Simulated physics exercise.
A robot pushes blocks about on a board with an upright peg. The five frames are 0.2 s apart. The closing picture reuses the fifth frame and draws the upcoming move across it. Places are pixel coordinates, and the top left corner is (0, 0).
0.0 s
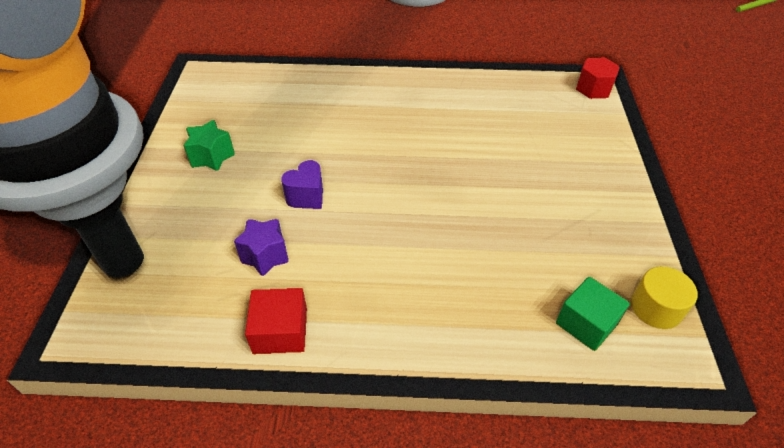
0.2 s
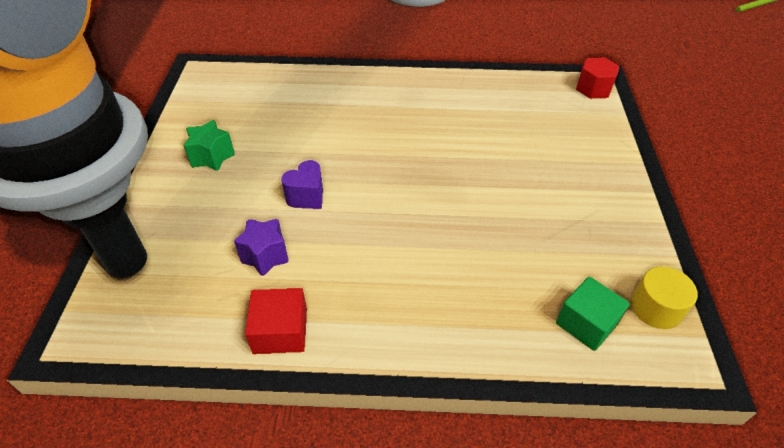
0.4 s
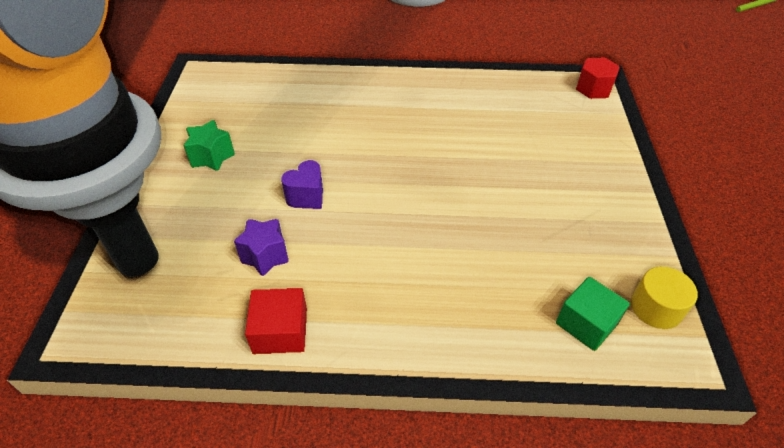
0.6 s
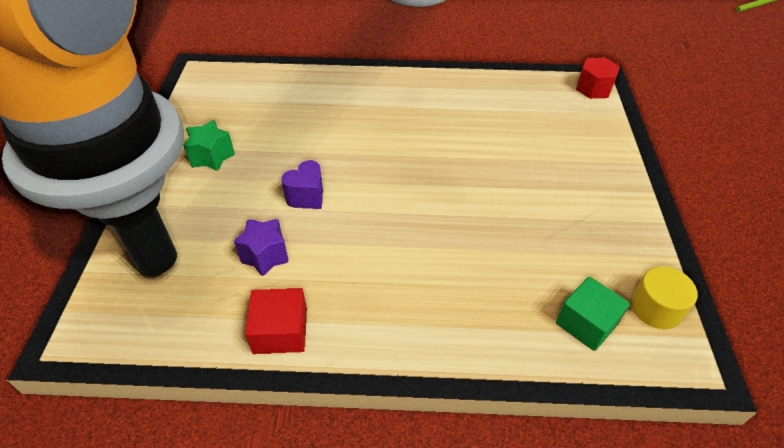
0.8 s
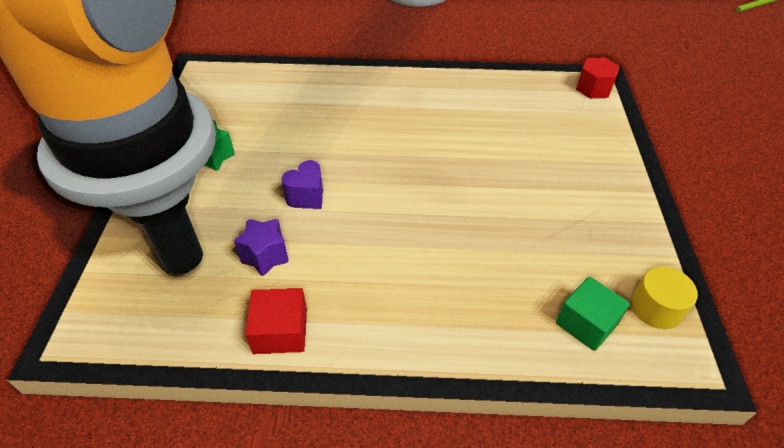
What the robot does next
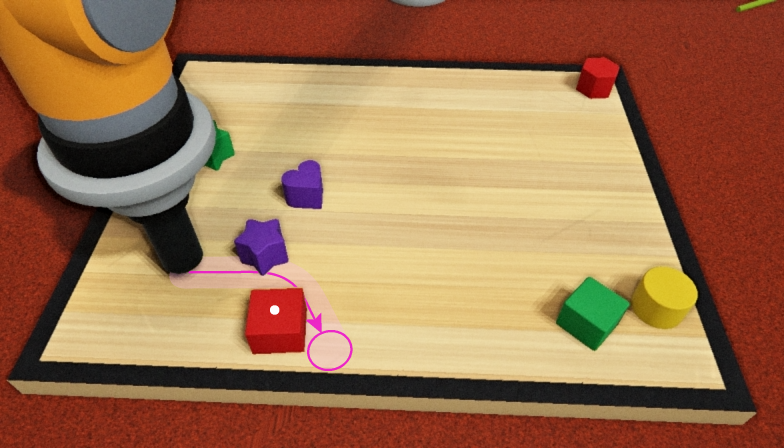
An orange and grey robot arm with a black peg slid a short way right over the wooden board's left side, toward the purple star, while the colored blocks all stayed still.
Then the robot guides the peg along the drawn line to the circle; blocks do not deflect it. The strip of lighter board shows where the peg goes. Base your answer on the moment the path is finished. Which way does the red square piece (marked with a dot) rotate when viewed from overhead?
It makes a clockwise turn.
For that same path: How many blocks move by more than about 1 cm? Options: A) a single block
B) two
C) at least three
I choose B.
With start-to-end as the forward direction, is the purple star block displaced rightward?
Final answer: No.
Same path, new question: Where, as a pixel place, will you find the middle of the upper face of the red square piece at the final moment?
The spot you're after is about (272, 339) in the image.
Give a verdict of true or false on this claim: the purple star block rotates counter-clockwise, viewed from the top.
True
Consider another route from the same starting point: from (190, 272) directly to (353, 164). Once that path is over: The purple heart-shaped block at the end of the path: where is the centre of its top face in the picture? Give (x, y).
Its top middle will sit at (383, 145).
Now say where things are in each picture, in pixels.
In the first picture, tip of the peg at (123, 262), middles of tops, purple star block at (260, 234), red square piece at (275, 310).
In the second picture, peg at (127, 261), nothing pushed.
In the third picture, peg at (138, 261), nothing pushed.
In the fourth picture, peg at (157, 260), nothing pushed.
In the fifth picture, peg at (183, 258), purple star block at (260, 234), red square piece at (275, 310).
The line goes from (190, 272) via (254, 272) and (303, 297), ending at (330, 350); the dot is on the red square piece.
On the path given first. One third of the way, peg at (250, 258); purple star block at (276, 227).
Two thirds of the way, peg at (301, 284); purple star block at (287, 225), turned 25° anticlockwise; red square piece at (275, 315).
At the end, peg at (328, 337); purple star block at (287, 225), turned 25° anticlockwise; red square piece at (272, 339), turned 60° clockwise.
